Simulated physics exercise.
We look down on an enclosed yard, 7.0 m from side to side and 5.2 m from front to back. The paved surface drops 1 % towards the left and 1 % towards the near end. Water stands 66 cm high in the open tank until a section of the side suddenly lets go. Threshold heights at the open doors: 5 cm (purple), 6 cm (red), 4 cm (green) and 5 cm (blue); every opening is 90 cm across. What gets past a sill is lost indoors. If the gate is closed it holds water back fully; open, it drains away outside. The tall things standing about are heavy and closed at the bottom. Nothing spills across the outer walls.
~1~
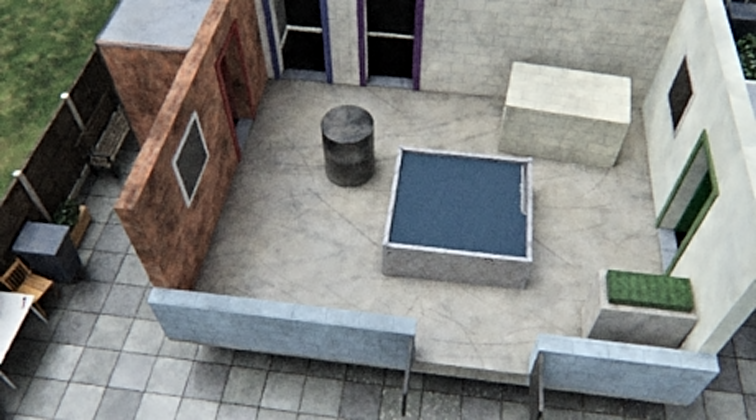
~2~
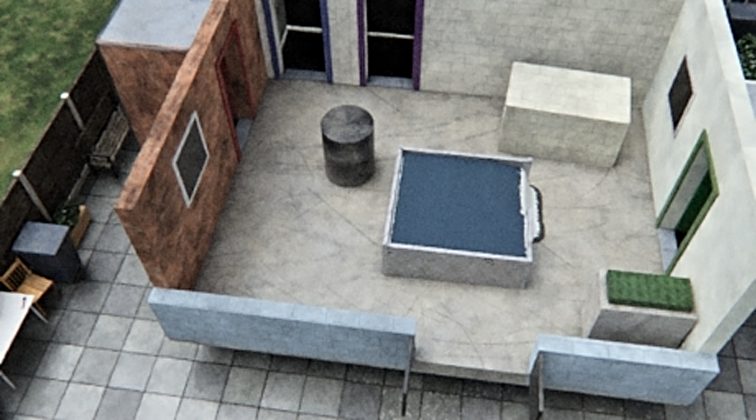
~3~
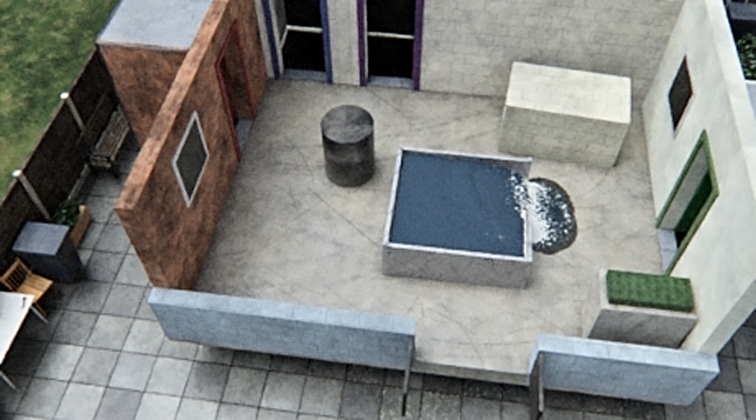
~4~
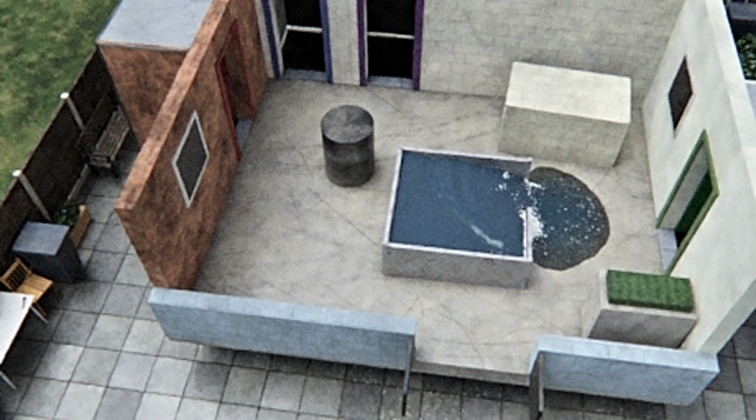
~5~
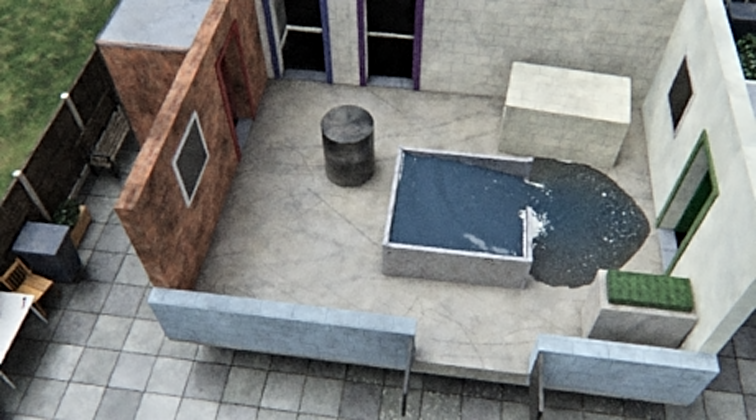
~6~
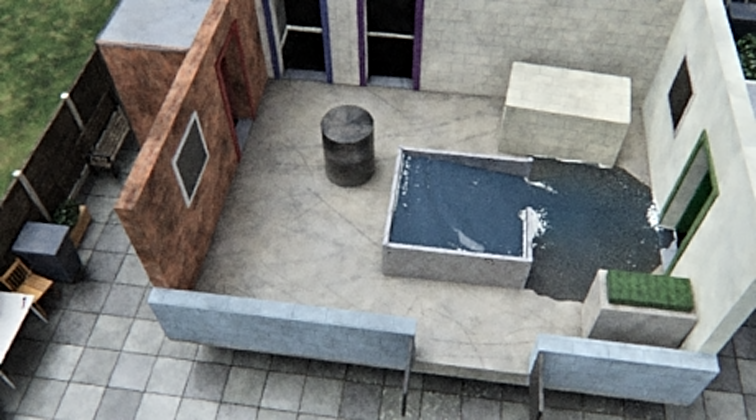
Water in an open tank pours out its right side and spreads across the paving.
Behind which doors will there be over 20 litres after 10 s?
Door by door: At the purple door it keeps below the limit; at the red door it stays under the limit; at the green door it exceeds the limit; at the blue door it stays under the limit.
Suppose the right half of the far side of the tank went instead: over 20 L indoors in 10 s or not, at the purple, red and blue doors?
Then: Purple over, red over, blue past it.
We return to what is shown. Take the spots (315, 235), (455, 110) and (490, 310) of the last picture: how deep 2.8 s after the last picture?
In that order: 0, 2 and 1 cm.
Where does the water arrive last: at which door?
It is the red one.
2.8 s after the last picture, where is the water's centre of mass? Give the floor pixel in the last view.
At about (524, 213).
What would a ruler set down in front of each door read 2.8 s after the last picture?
In cm: Purple 0, red 0, green 17, blue 0.
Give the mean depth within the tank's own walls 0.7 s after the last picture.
Some 47 cm.
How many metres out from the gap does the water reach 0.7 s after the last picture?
About 3.0 m.
Then, 0.7 s after the last picture water covers 20 % of the floor and is deepest (38 cm) near (642, 175); purple door not reached, red door not reached, green door 15 cm at the sill, 59 L in, blue door not reached.
Then, 1.5 s after the last picture water covers 25 % of the floor and is deepest (32 cm) near (623, 198); purple door not reached, red door not reached, green door 20 cm at the sill, 177 L in, blue door not reached.
Then, 2.8 s after the last picture water covers 35 % of the floor and is deepest (26 cm) near (659, 316); purple door not reached, red door not reached, green door 17 cm at the sill, 317 L in, blue door not reached.
Then, 5.3 s after the last picture water covers 70 % of the floor and is deepest (17 cm) near (659, 316); purple door 2 cm at the sill, 0 L in, red door 6 cm at the sill, 0 L in, green door 13 cm at the sill, 471 L in, blue door 1 cm at the sill, 0 L in.
Then, 9.3 s after the last picture water covers 85 % of the floor and is deepest (12 cm) near (646, 315); purple door 1 cm at the sill, 0 L in, red door 7 cm at the sill, 2 L in, green door 9 cm at the sill, 570 L in, blue door 5 cm at the sill, 0 L in.
